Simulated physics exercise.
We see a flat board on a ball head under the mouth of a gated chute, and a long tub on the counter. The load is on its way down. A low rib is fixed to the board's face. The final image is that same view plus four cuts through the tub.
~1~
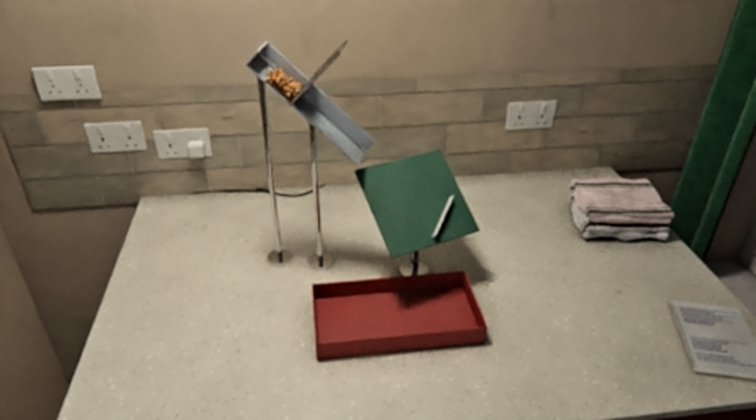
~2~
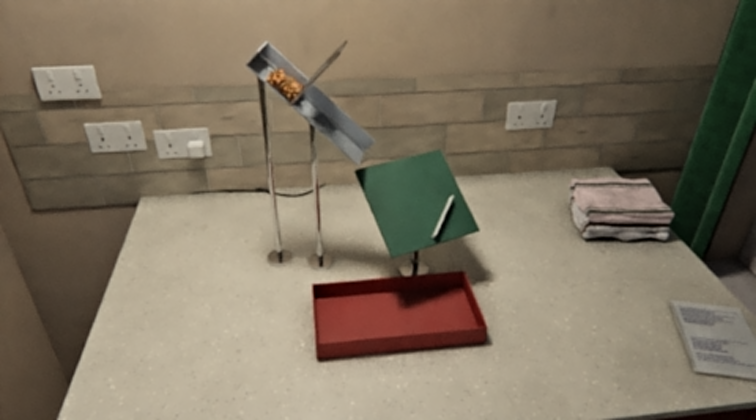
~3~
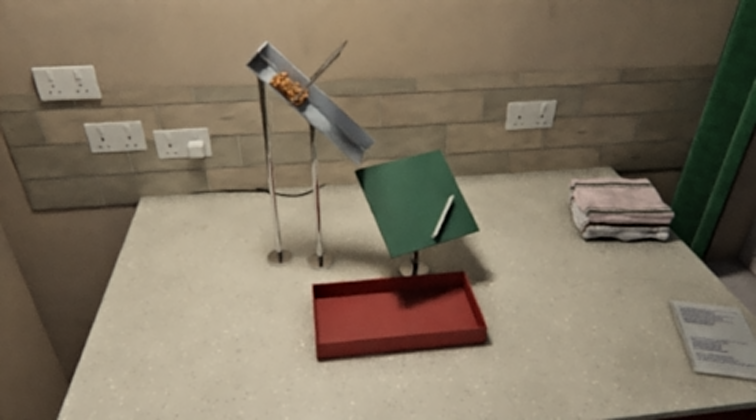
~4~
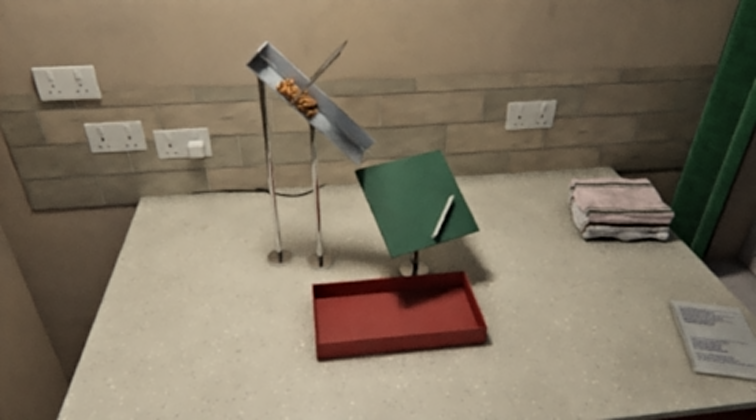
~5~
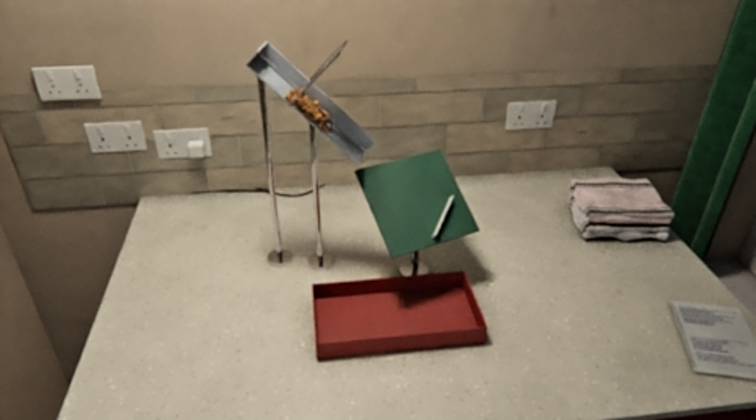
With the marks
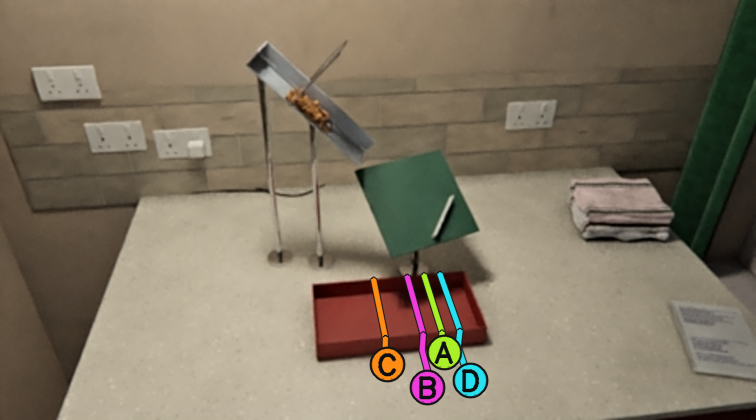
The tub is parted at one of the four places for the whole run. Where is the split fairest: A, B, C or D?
Take A.
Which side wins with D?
The left side.
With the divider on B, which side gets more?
Right.
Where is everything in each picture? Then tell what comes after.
The first frame shows load behind the gate (287, 83), roasted chickpeas; lip of the chute (361, 159), sloping fairly steeply.
The second frame shows middle of the board (418, 200), tilted fairly steeply; middle of its low edge (438, 244); of its high edge (399, 159).
The third frame shows front corners of the tub (316, 343) and (487, 327), empty; front of the load (302, 102).
The fourth frame shows middle of the load (302, 97); its front (316, 111), roughly a quarter of the way to the lip; rib from (453, 195) to (435, 235).
The fifth frame shows middle of the load (310, 110); its front (331, 126), roughly half of the way to the lip.
On the marked copy, line A crosses the front rim at (441, 331); line B crosses the front rim at (423, 333); line C crosses the front rim at (385, 337); line D crosses the front rim at (459, 330).
With A, of what is caught, roughly half on the left of the divider, roughly half on the right.
With B, of what is caught, just a few on the left of the divider, almost all on the right.
With C, of what is caught, not one piece on the left of the divider, every piece on the right.
With D, of what is caught, almost all on the left of the divider, just a few on the right.
